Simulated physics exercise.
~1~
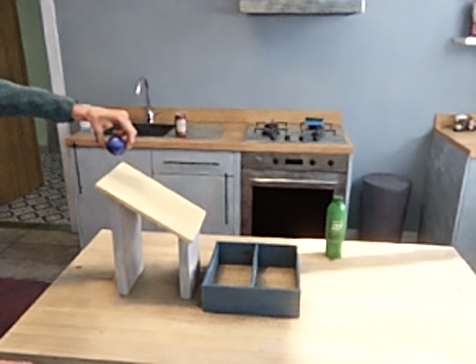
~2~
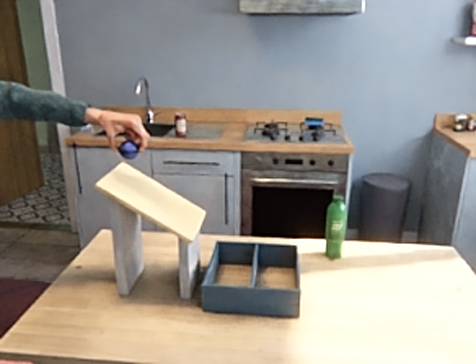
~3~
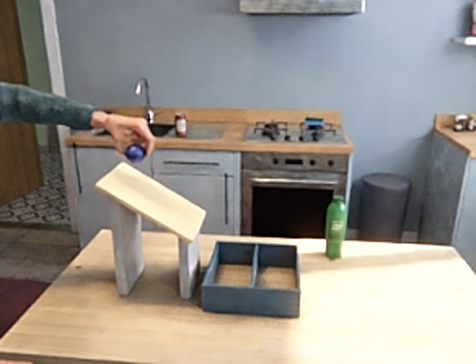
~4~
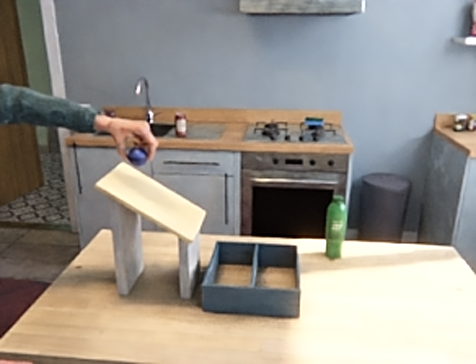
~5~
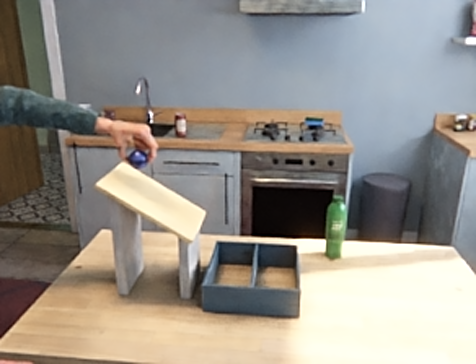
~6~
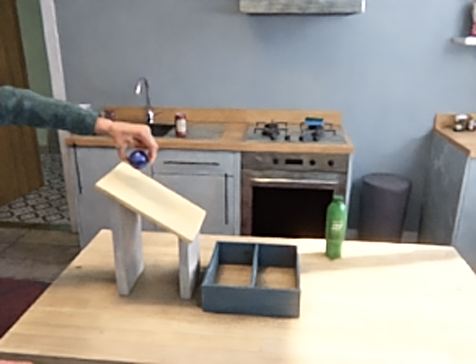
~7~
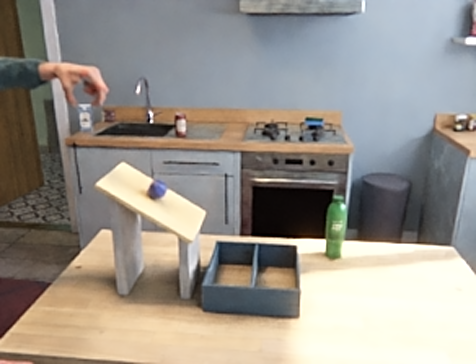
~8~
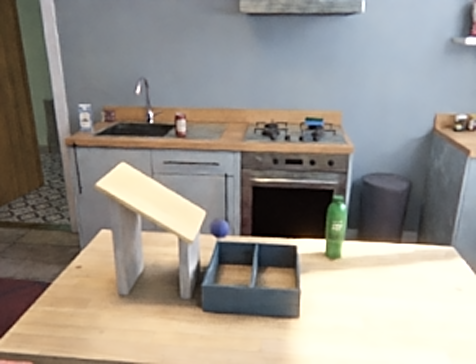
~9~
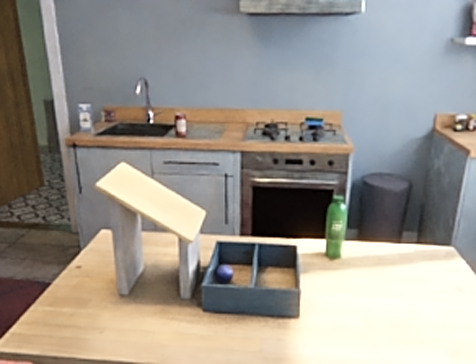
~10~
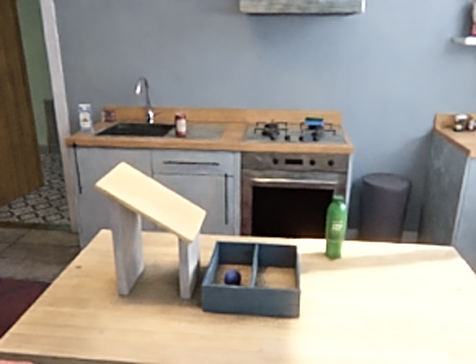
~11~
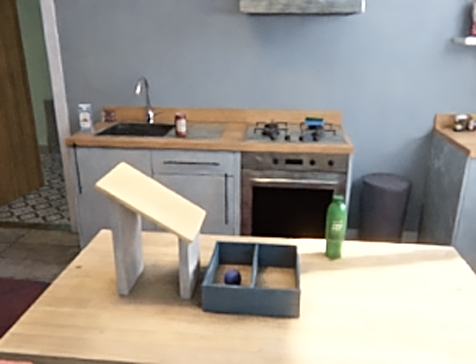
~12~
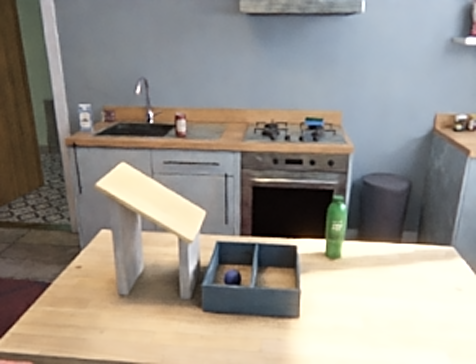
A hand held a small blue ball over the top of a sloping wooden board and let it go, and the ball rolled down, dropped into the tray's nearer bay and settled there, while the green bottle stayed standing.
